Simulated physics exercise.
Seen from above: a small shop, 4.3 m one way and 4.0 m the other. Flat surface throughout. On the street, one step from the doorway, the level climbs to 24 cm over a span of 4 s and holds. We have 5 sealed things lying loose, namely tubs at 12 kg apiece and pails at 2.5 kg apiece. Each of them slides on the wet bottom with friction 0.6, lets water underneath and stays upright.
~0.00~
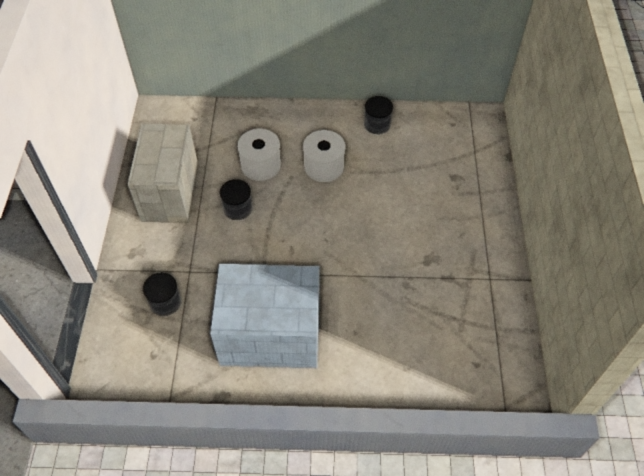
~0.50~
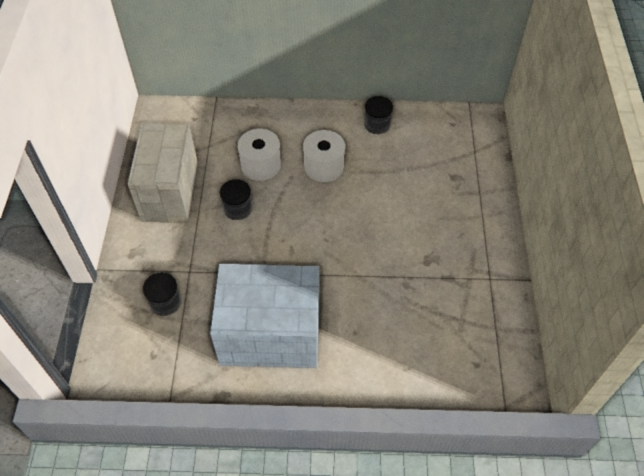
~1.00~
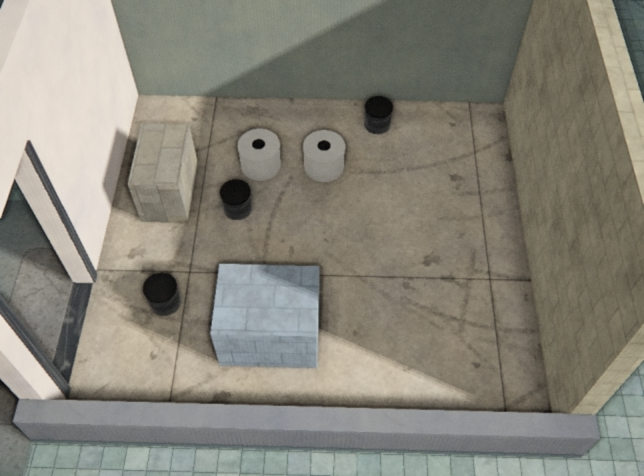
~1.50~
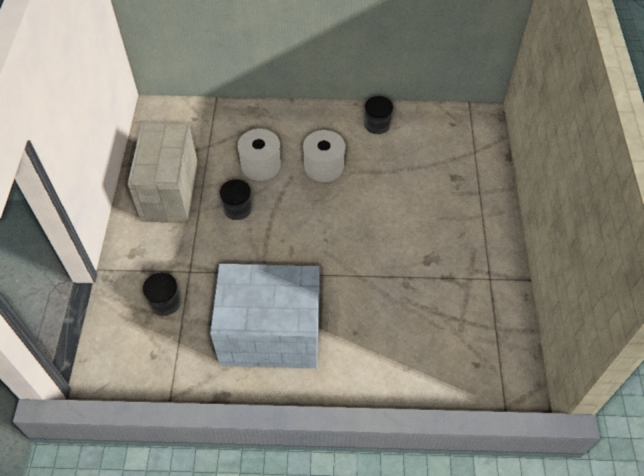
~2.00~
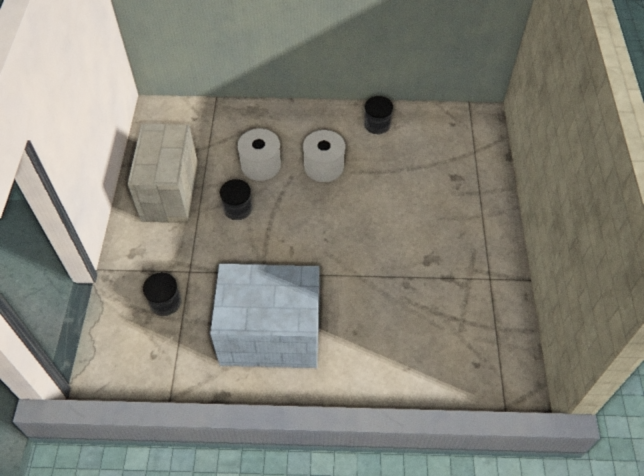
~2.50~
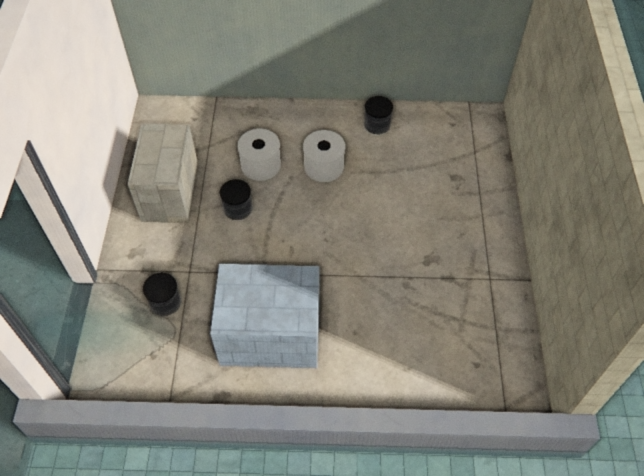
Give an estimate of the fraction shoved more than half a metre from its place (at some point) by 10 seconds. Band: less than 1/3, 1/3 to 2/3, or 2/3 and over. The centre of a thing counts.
Medium share.
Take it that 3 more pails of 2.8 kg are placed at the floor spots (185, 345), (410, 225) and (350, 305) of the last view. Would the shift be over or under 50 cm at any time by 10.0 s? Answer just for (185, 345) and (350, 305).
Note: Item 1 above threshold; item 2 below threshold.
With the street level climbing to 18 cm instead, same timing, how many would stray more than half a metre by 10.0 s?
Count under that change: 2.
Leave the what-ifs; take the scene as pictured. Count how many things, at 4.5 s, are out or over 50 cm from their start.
By my reckoning, 1.
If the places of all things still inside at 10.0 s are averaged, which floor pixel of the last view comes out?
Centre of the remaining things: Roughly (309, 141).
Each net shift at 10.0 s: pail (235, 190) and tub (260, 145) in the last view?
Shifts: 140 cm / 80 cm.
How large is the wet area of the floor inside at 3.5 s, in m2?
Some 2.5 m2 of it.
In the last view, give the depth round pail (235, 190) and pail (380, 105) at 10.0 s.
About 5 and 7 cm.
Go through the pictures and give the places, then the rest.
In the first frame, a tub at (259, 145), on the bottom; a pail at (235, 191), on the bottom; water covers 0.0 m2; 0 of 5 have shifted.
In the second frame, a tub at (259, 145), on the bottom; a pail at (235, 191) rests on the ground; 0.0 m2 under water; 0 of 5 have shifted.
In the third frame, a tub at (259, 145), on the bottom; a pail at (235, 191) rests on the ground; water covers 0.0 m2; 0 of 5 have shifted.
In the fourth frame, a tub at (259, 145) rests on the ground; a pail at (235, 191) rests on the ground; water covers 0.0 m2; 0 of 5 have shifted.
In the fifth frame, a tub at (259, 145) rests on the ground; a pail at (235, 191) rests on the ground; 0.1 m2 under water; 0 of 5 have shifted.
In the sixth frame, a tub at (259, 145), on the bottom; a pail at (235, 191) rests on the ground; 0.6 m2 under water; 0 of 5 have shifted.
After 3.5 s 1 of 5 are over 50 cm from their spots; 0 afloat.
After 4.5 s 1 of 5 are over 50 cm from their spots; 0 afloat.
After 7.0 s 2 of 5 are over 50 cm from their spots; 0 afloat.
After 10.0 s 3 of 5 are over 50 cm from their spots, and 3 have been at some point; 5 afloat.
